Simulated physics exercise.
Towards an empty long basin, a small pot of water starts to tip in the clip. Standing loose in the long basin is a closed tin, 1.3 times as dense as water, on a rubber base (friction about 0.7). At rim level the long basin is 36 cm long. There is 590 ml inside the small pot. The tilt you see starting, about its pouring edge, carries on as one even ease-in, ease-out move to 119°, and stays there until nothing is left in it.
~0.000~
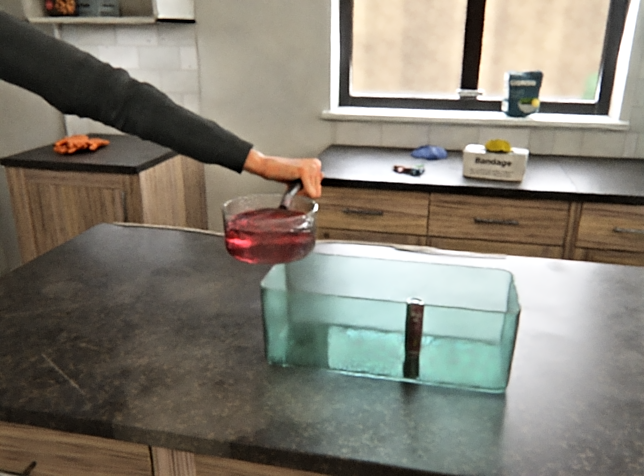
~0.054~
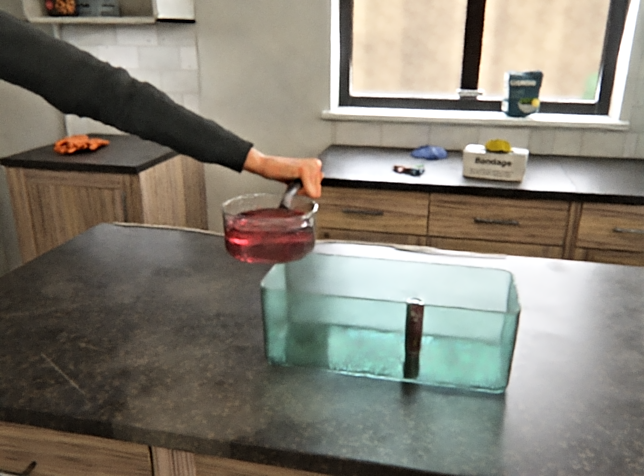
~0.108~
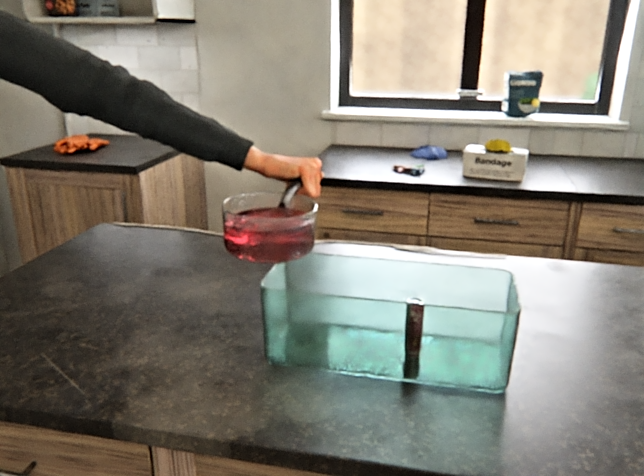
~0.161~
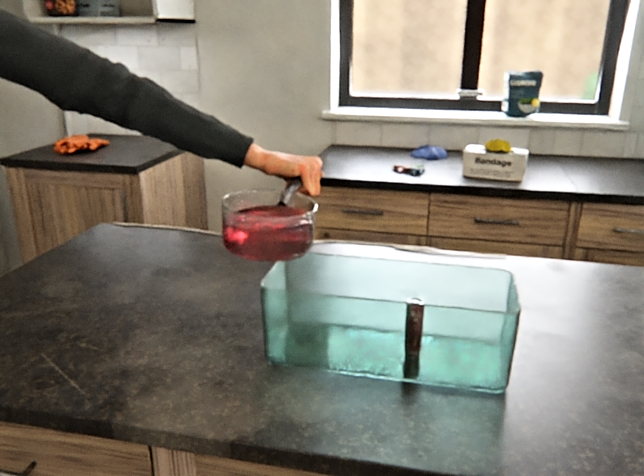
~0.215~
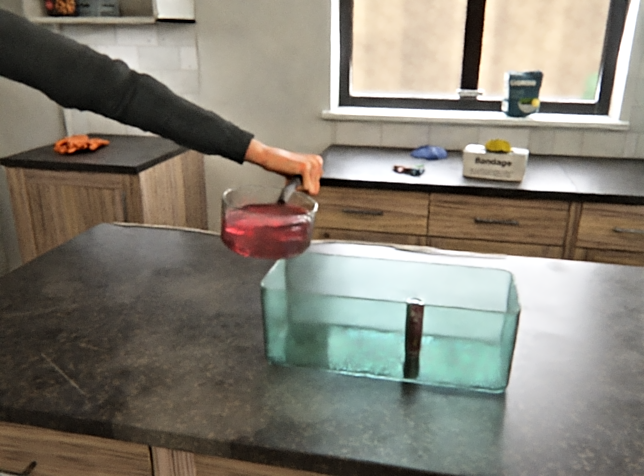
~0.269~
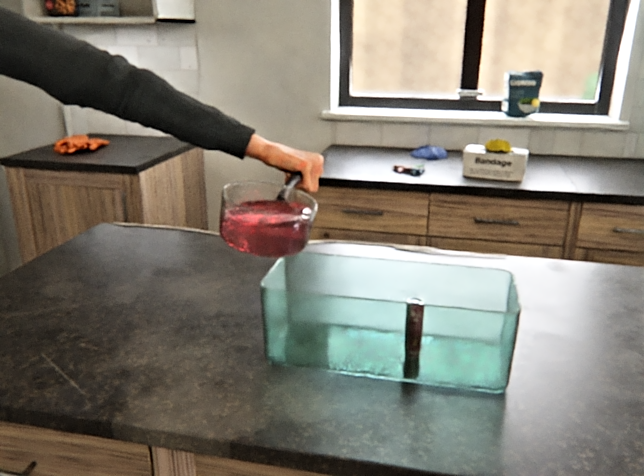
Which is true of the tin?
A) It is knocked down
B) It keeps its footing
It keeps its footing (B).
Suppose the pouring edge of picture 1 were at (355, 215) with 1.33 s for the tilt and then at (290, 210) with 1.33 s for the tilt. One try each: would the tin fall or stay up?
Trial 1 - tin tips; trial 2 - tin stays standing.
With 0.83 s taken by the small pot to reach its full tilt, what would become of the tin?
Result: Tin tipped over.
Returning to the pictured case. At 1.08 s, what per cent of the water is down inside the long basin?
It works out near 84 per cent.
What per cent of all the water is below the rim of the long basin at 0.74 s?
About 10%.
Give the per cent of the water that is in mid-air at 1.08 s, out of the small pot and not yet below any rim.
Airborne fraction: Approx. 10 %.
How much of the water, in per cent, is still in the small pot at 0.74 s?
Close to 56 in a hundred.
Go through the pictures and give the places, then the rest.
It leans 0°; its right rim is at (315, 211); the water meets the walls at (230, 217) and (314, 223); the long basin's rim runs from (273, 269) to (517, 292); the tin's top is at (416, 303), in the first picture.
It leans 0°; its right rim is at (315, 211); the water meets the walls at (230, 217) and (314, 223), in the second picture.
It leans 2°; its right rim is at (315, 211); the water meets the walls at (230, 216) and (314, 222), in the third picture.
It leans 4°; its right rim is at (315, 211); the water meets the walls at (229, 214) and (313, 220), in the fourth picture.
It leans 8°; its right rim is at (315, 211); the water meets the walls at (228, 211) and (313, 218), in the fifth picture.
It leans 12°; its right rim is at (315, 211); the water meets the walls at (227, 207) and (312, 215), in the sixth picture.
After 0.74 s the tilt is 70° and 56 per cent is still to pour; the tin stands where it began.
After 1.08 s the tilt is 109° and 5 per cent is still to pour; the tin stands where it began.
After 1.44 s the tilt is 119° and 0 per cent is still to pour; the tin stands where it began.
After 1.83 s the tilt is 119° and 0 per cent is still to pour; the tin stands where it began.
In the end the tin stands where it began.
